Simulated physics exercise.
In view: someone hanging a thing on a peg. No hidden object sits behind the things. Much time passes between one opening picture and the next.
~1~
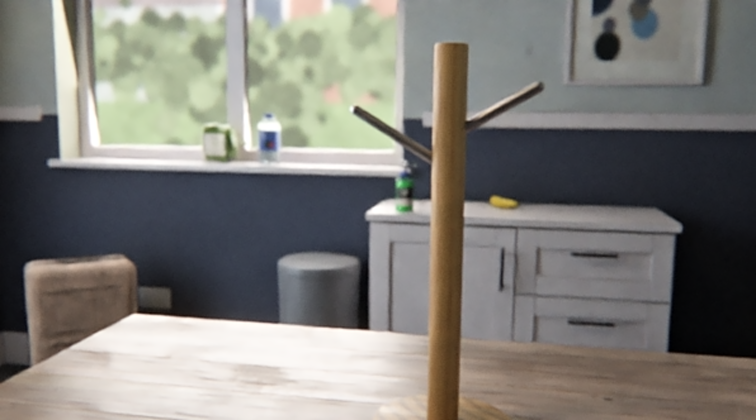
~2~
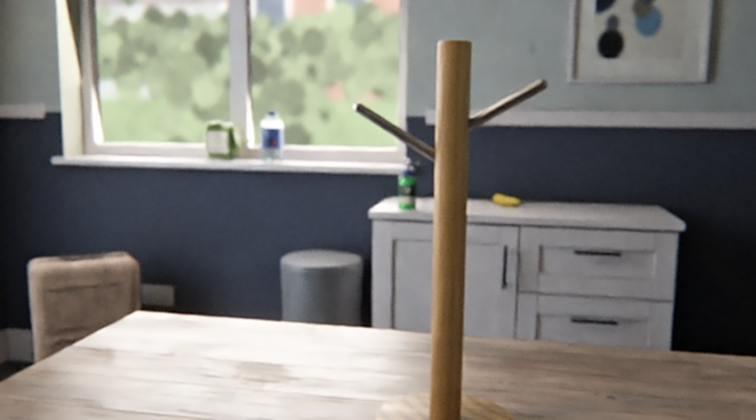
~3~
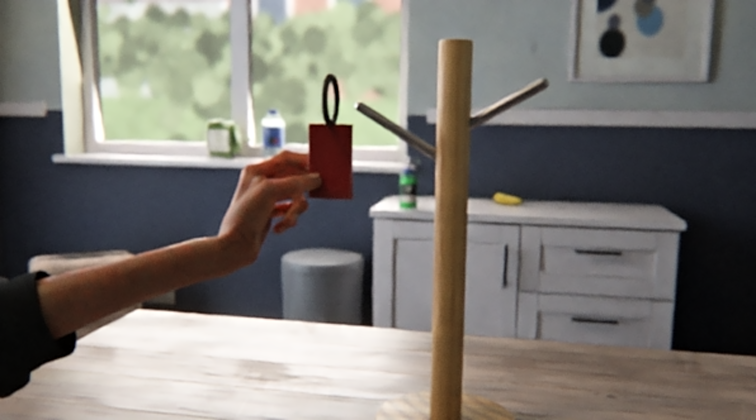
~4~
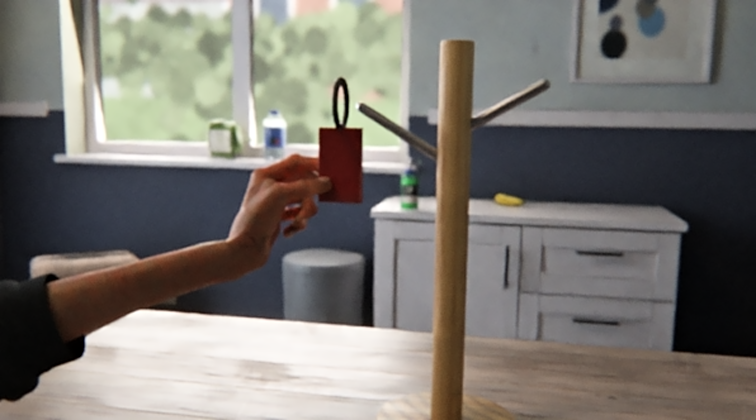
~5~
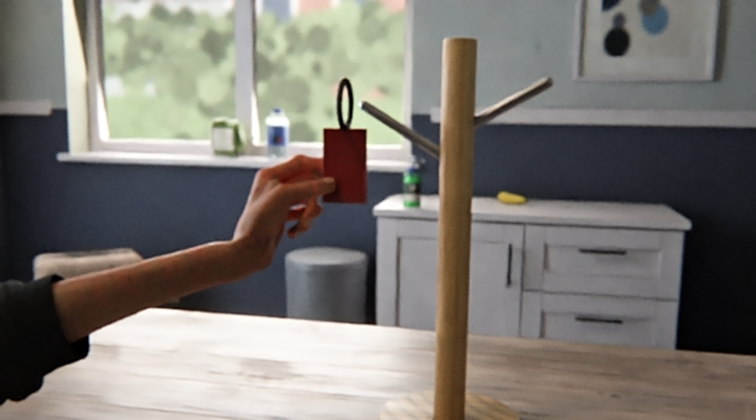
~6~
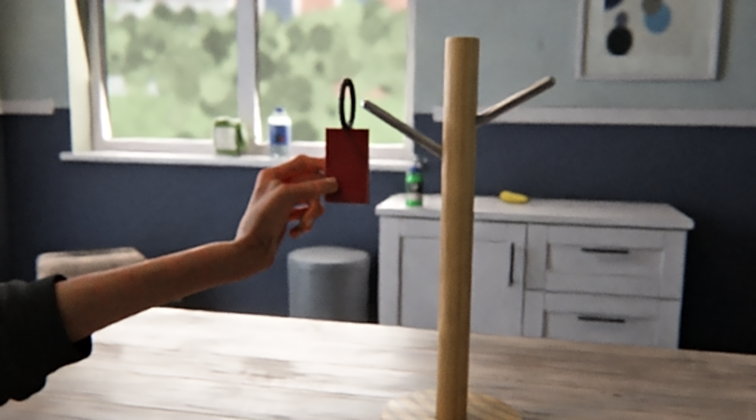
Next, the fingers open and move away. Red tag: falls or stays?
Falls.
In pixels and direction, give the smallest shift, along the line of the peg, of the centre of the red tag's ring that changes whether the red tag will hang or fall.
The flip comes at close to 20 pixels toward the right.
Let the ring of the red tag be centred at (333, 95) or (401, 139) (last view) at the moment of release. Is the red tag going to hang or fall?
Try one: It loses its grip; try two: It keeps its grip.
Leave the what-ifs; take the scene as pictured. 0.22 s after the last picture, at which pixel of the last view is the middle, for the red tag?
Somewhere near (346, 279) in the last view.
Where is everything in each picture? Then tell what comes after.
The first picture shows peg stand (441, 247).
The second picture shows peg stand (444, 244).
The third picture shows still on the way; red tag (331, 136); peg stand (445, 243).
The fourth picture shows still on the way; red tag (341, 140); peg stand (446, 244).
The fifth picture shows still on the way; red tag (345, 140); peg stand (449, 242).
The sixth picture shows in place, still held; red tag (347, 140); peg stand (451, 241).
Then, 0.16 s after the last picture, red tag falling near (347, 203).
Then, 0.22 s after the last picture, red tag falling near (346, 278).
Then, 0.30 s after the last picture, red tag down below near (346, 352).
At rest, the red tag falls off, near (346, 361).
